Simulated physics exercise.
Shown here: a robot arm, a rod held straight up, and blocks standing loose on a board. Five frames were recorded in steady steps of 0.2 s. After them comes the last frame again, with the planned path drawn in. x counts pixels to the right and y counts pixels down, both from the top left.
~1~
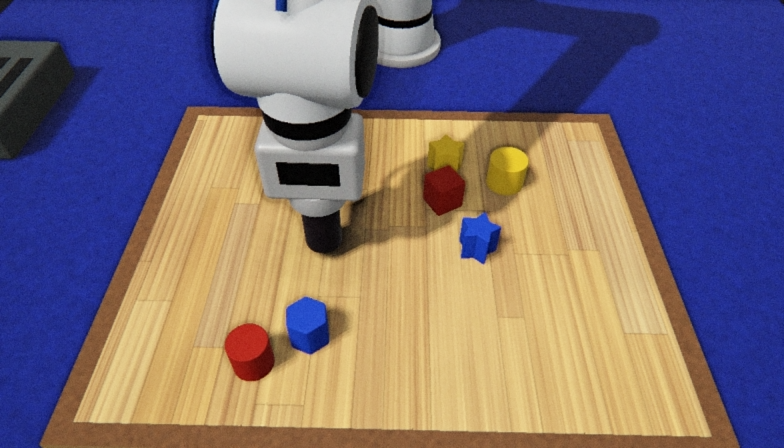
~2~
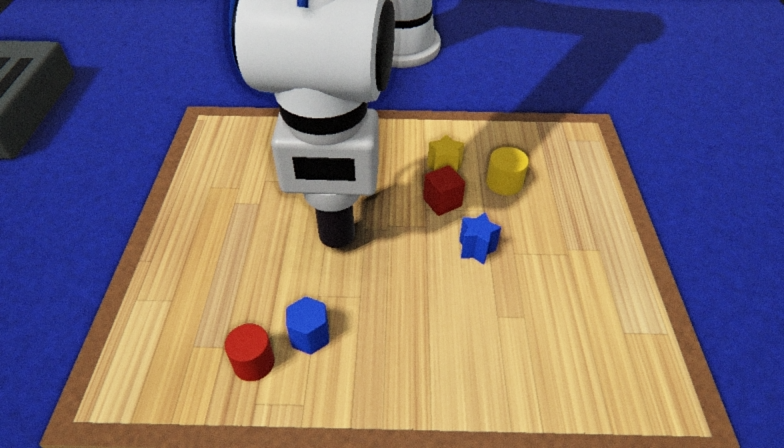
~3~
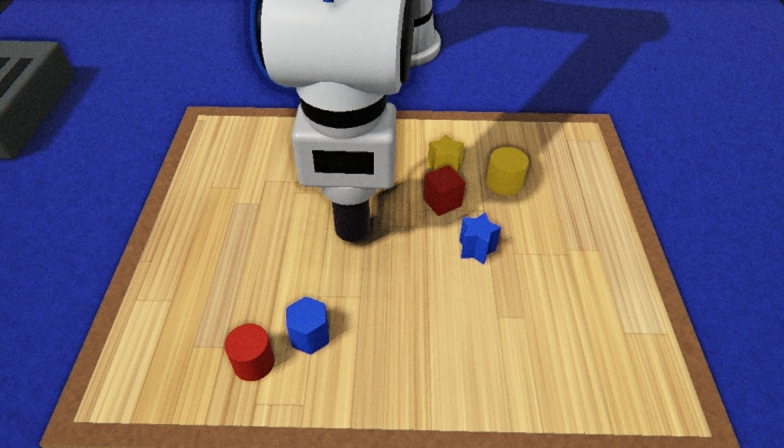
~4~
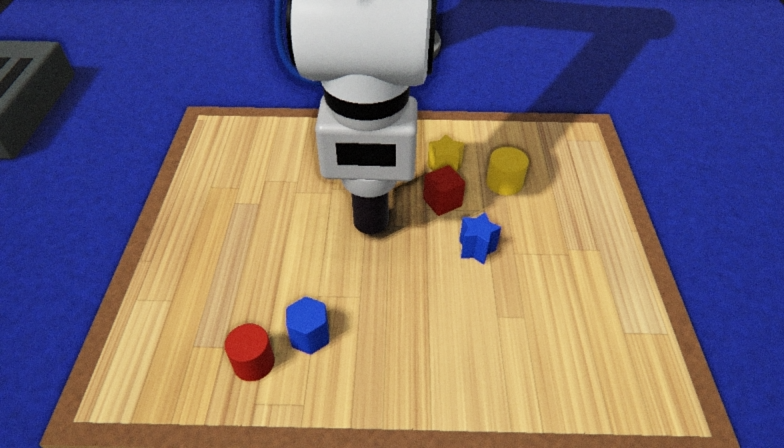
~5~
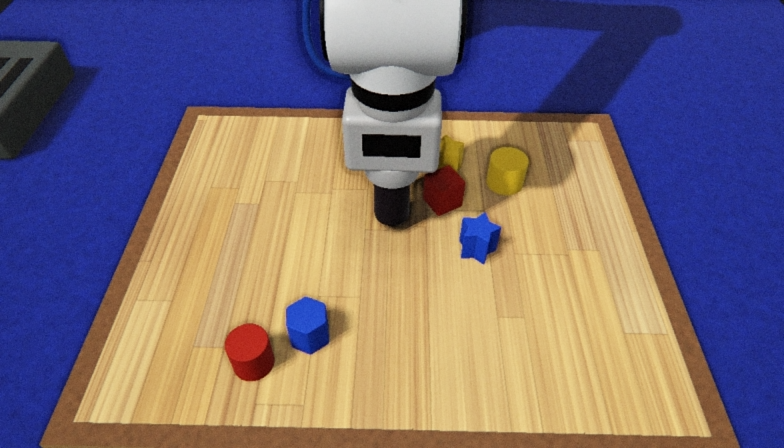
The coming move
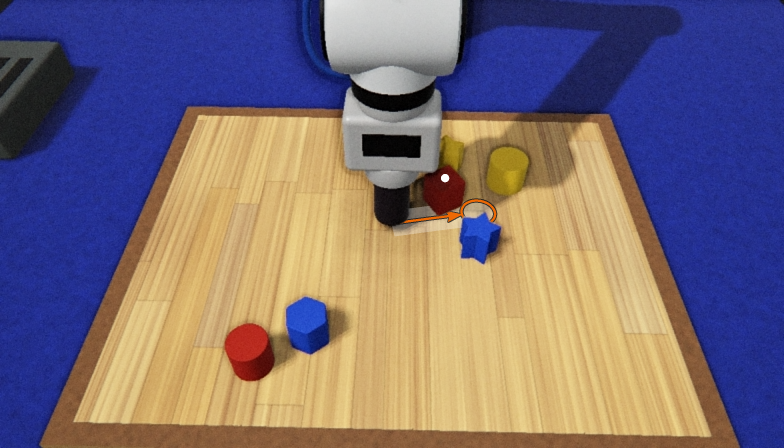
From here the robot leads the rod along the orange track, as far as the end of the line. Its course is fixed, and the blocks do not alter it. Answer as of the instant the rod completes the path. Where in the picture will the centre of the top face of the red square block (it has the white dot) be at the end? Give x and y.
I'd say the red square block ends with its top centre at (463, 168).
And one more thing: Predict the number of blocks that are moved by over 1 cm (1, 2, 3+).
The count will be 1.
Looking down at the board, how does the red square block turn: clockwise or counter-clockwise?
From overhead, the rotation is counterclockwise.
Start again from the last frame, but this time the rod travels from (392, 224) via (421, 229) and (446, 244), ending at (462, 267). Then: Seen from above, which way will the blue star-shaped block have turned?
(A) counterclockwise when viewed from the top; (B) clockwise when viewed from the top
A
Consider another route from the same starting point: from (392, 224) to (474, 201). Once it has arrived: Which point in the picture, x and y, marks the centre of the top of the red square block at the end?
Put as a pixel place, it's (477, 156).
The drawn path runs straight from (392, 224) to (478, 213); the dot is on the red square block.
On the path given first. Halfway along, rod (437, 208); red square block (453, 174), turned 30° anticlockwise.
At the end, rod (480, 203); red square block (463, 168), turned 70° anticlockwise; blue star-shaped block not moved.
